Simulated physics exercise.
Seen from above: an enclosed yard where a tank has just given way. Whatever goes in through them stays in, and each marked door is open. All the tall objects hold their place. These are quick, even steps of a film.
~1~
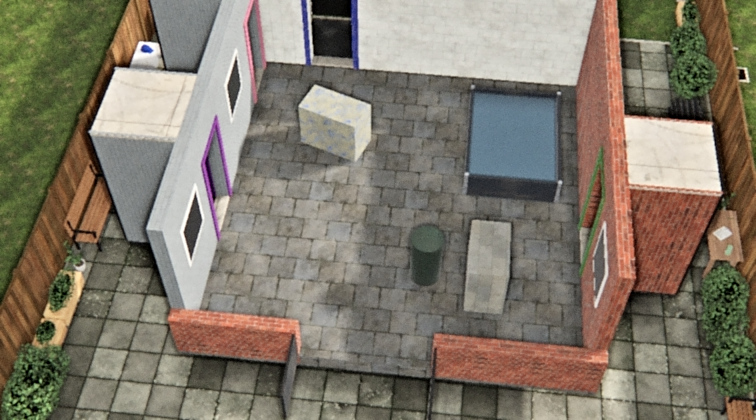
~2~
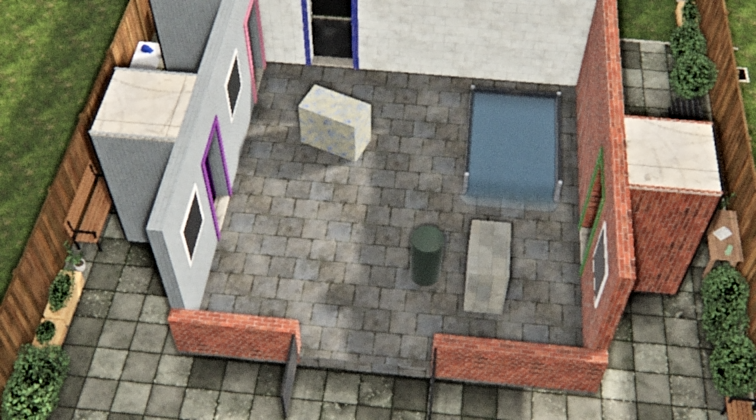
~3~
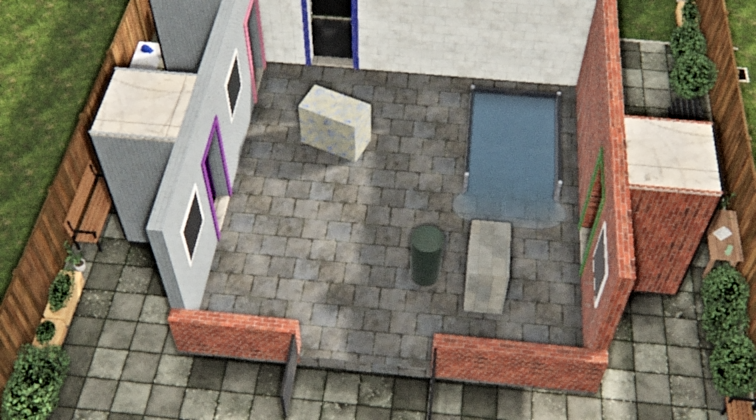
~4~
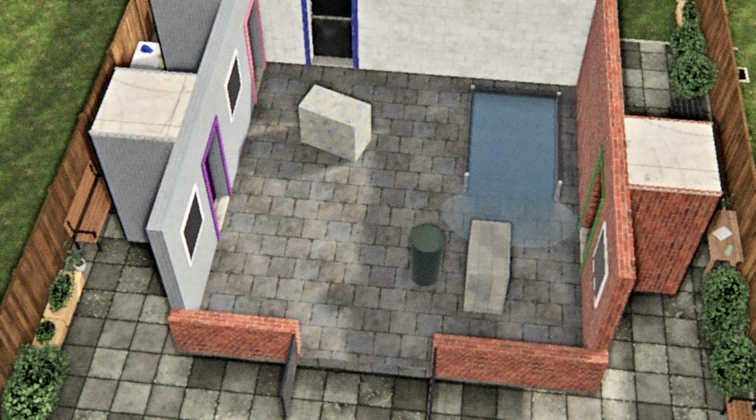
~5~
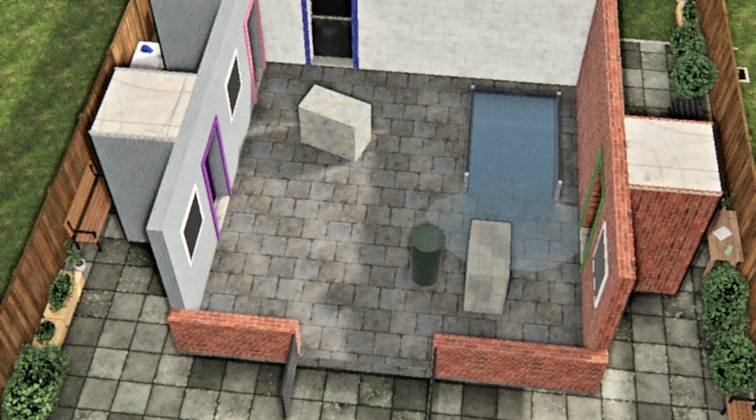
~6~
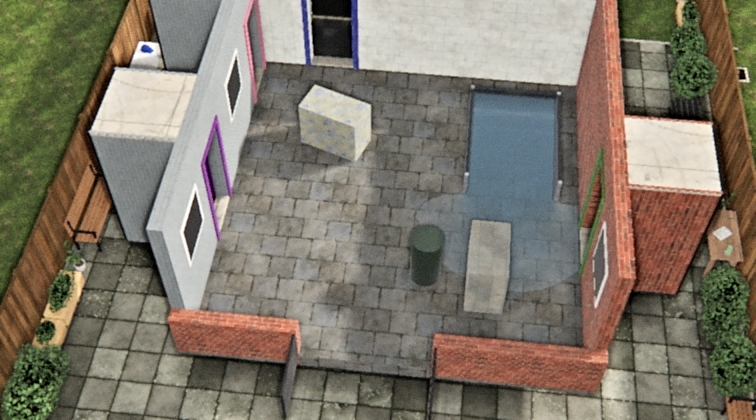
In a walled, paved yard seen from above, water pours from the near side of an open blue tank at right and spreads thinly across the paving around a pale block toward a dark green cylinder, while the tall objects stay still.
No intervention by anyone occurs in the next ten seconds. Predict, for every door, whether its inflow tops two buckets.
Green door: Does not top two buckets; purple door: Tops two buckets; blue door: Does not top two buckets; pink door: Does not top two buckets.
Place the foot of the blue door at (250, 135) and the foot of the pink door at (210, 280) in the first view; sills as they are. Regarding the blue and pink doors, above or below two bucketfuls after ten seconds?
Blue door: Falls short; pink door: Exceeds the limit.
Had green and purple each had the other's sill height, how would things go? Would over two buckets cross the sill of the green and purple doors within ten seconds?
Result: Green door ends up above the limit; purple door comes in below.
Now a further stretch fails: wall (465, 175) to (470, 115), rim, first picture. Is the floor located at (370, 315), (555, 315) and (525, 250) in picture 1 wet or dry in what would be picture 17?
So: Spared, then spared, then spared.
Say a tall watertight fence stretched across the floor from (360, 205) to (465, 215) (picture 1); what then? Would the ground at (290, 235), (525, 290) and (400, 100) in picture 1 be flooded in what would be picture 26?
Taking the points in order, they are inundated, inundated and high and dry.
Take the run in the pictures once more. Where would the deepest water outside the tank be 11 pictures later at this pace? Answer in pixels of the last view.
My estimate is about (580, 361).
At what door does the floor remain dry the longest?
Answer - the one in blue.
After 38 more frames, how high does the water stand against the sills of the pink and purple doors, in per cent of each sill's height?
I'd put it at close to 0 and 210 per cent.
A moment on, water covers 20 % of the floor; the green door wet at the sill, nothing in, the purple door not reached, the blue door not reached, the pink door not reached.
Next, water covers 25 % of the floor; the green door wet at the sill, nothing in, the purple door not reached, the blue door not reached, the pink door not reached.
Then, water covers 45 % of the floor; the green door under two buckets in, the purple door not reached, the blue door not reached, the pink door not reached.
Later, water covers 60 % of the floor; the green door under two buckets in, the purple door under two buckets in, the blue door not reached, the pink door not reached.
In the end, water covers 80 % of the floor; the green door under two buckets in, the purple door over two buckets in, the blue door wet at the sill, nothing in, the pink door wet at the sill, nothing in.
